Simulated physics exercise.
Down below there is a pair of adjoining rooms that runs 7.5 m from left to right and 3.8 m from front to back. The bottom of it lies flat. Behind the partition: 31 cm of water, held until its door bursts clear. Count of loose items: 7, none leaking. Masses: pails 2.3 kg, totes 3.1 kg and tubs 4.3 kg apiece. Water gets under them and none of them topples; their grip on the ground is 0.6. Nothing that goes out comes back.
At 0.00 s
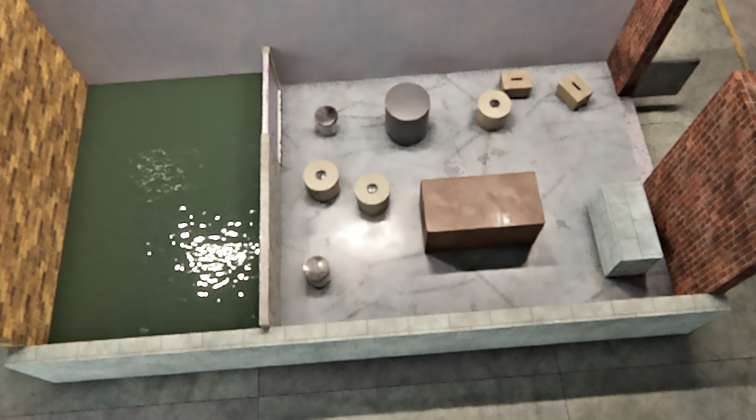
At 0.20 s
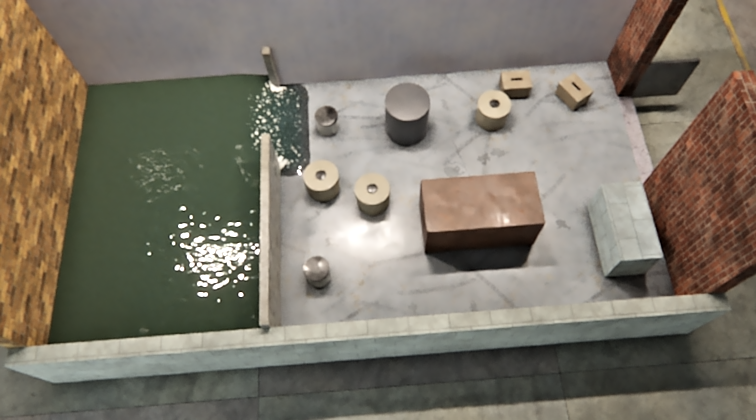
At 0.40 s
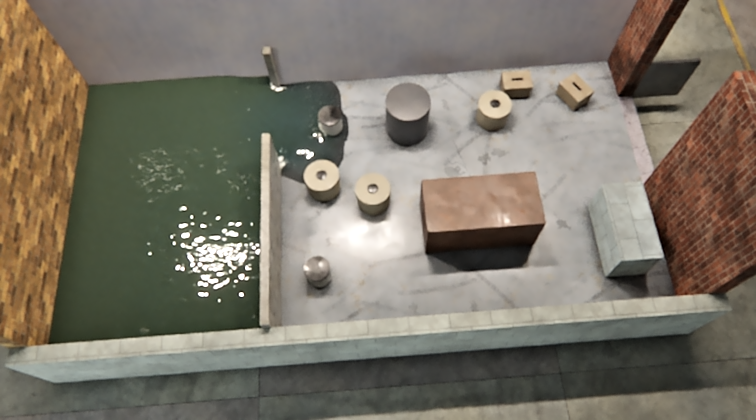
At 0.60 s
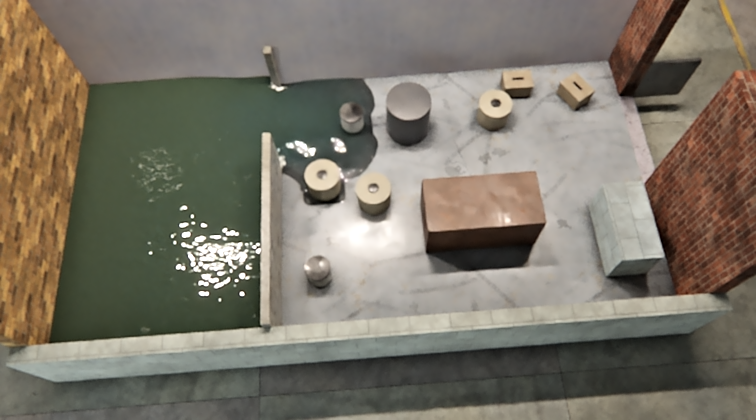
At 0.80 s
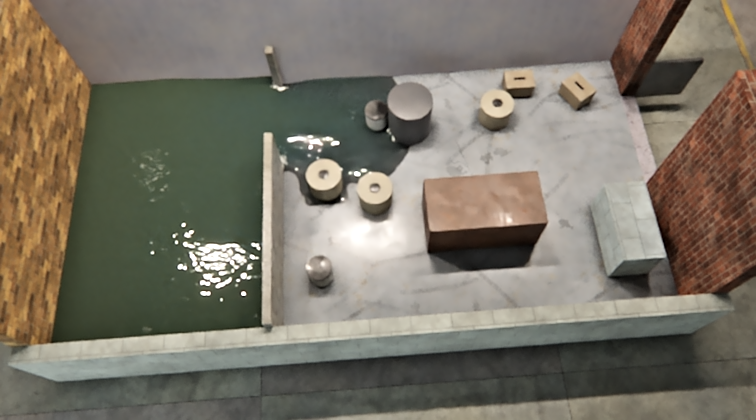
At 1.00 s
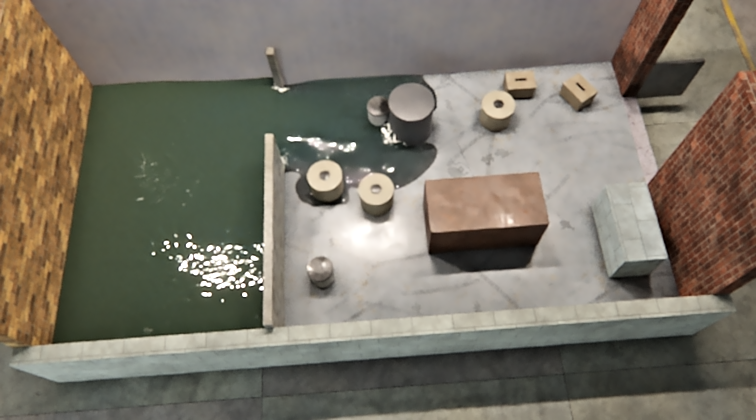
Dark green water spreading through a gap in the partition into the right-hand room, pushing a small metal pail rightward beside a grey cylinder.
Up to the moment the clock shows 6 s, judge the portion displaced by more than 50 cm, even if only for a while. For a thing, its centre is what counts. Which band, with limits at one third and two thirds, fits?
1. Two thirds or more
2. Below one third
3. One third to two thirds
Two thirds or more (1).
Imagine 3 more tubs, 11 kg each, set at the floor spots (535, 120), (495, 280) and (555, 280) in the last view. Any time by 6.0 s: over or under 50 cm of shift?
The first is higher, the second lower, the third lower.
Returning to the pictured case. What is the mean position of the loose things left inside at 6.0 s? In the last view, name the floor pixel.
Mean position approx. (409, 222).
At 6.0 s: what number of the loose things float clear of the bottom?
At that instant the tally stands at 1.
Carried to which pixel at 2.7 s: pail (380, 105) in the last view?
About pixel (540, 74).
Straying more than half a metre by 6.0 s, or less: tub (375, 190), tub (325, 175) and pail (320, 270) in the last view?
First crosses the line, second stays inside the line, third stays inside the line.
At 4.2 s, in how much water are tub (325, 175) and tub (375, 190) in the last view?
Some 1 cm at the first, some 2 cm at the second.
After 1.4 s 1 of 7 are over 50 cm from their spots; 1 afloat.
After 2.7 s 2 of 7 are over 50 cm from their spots; 2 afloat.
After 4.2 s 4 of 7 are over 50 cm from their spots; 2 afloat.
After 6.0 s 5 of 7 are over 50 cm from their spots, and 5 have been at some point; 1 afloat.
